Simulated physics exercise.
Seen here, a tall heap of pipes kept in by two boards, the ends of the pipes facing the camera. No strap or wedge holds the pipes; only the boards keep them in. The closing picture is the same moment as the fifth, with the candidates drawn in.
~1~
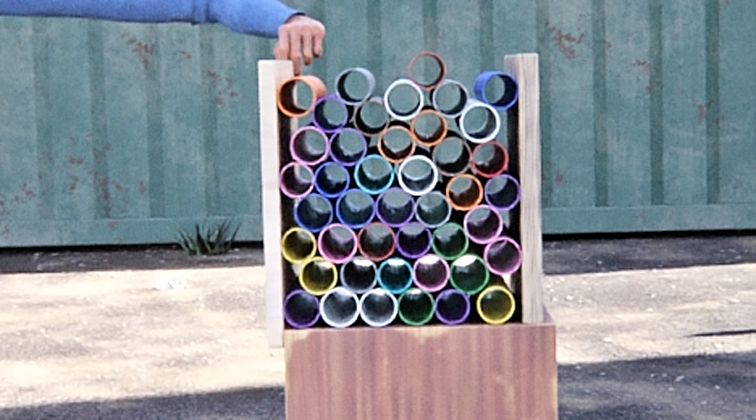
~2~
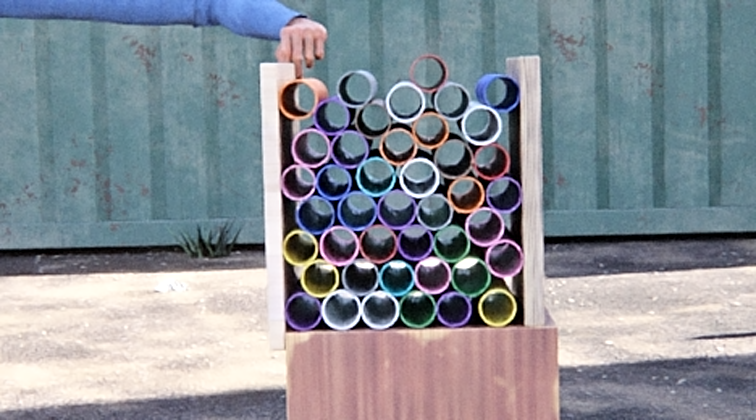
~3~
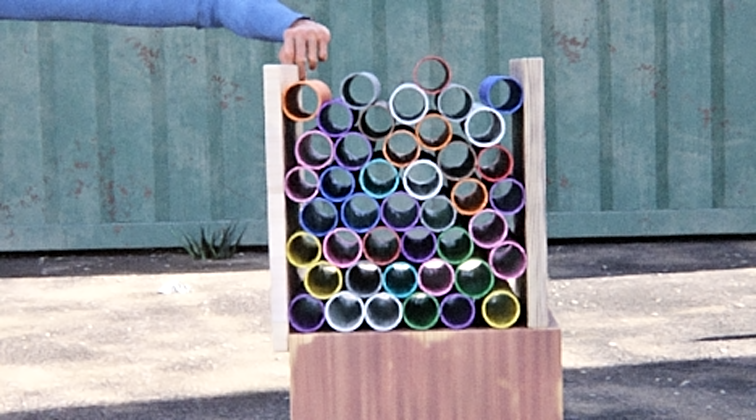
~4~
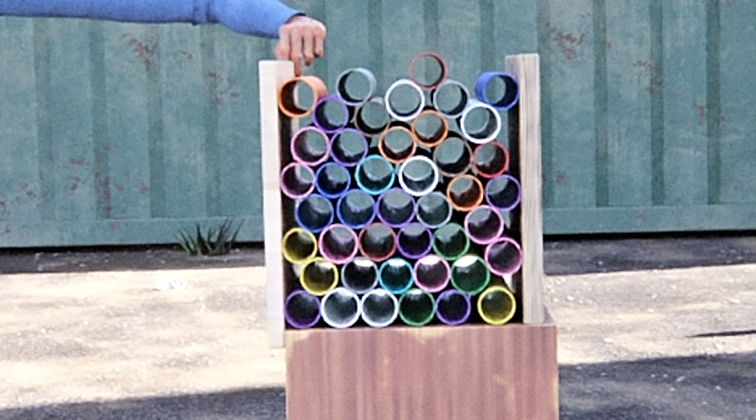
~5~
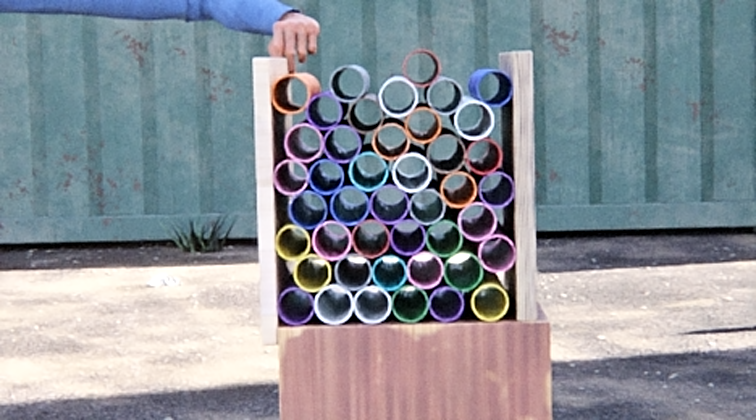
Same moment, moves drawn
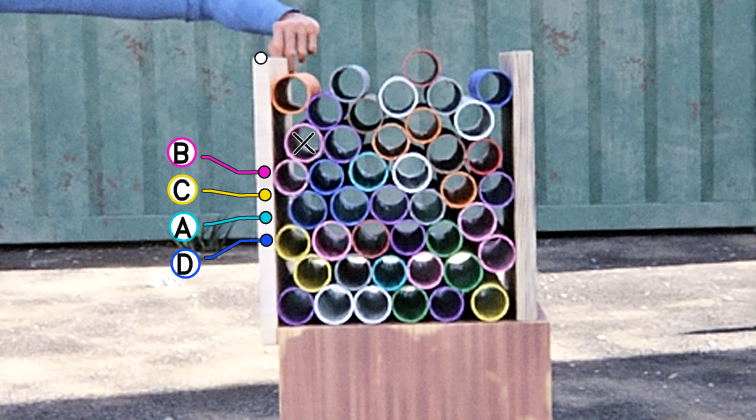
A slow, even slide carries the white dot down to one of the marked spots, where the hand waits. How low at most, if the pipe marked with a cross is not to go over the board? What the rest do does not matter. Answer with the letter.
No lower than C.
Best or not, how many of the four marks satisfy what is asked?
The number is two.
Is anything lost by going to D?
Yes.
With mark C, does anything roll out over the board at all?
Yes, at C.
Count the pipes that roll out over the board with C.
With C, one.
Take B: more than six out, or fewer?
Fewer than six.
On the marked copy, A at (266, 217); B at (265, 172); C at (265, 195); D at (267, 240); the cross at (304, 143); the white dot at (261, 58).
Following C. Soon after the start, top of the board (271, 119).
Later, top of the board (273, 186).
In the end, top of the board (274, 194), one out over the board, the crossed one still inside.
As for the rest, A lets the crossed one out; B keeps the crossed one inside; D lets the crossed one out.
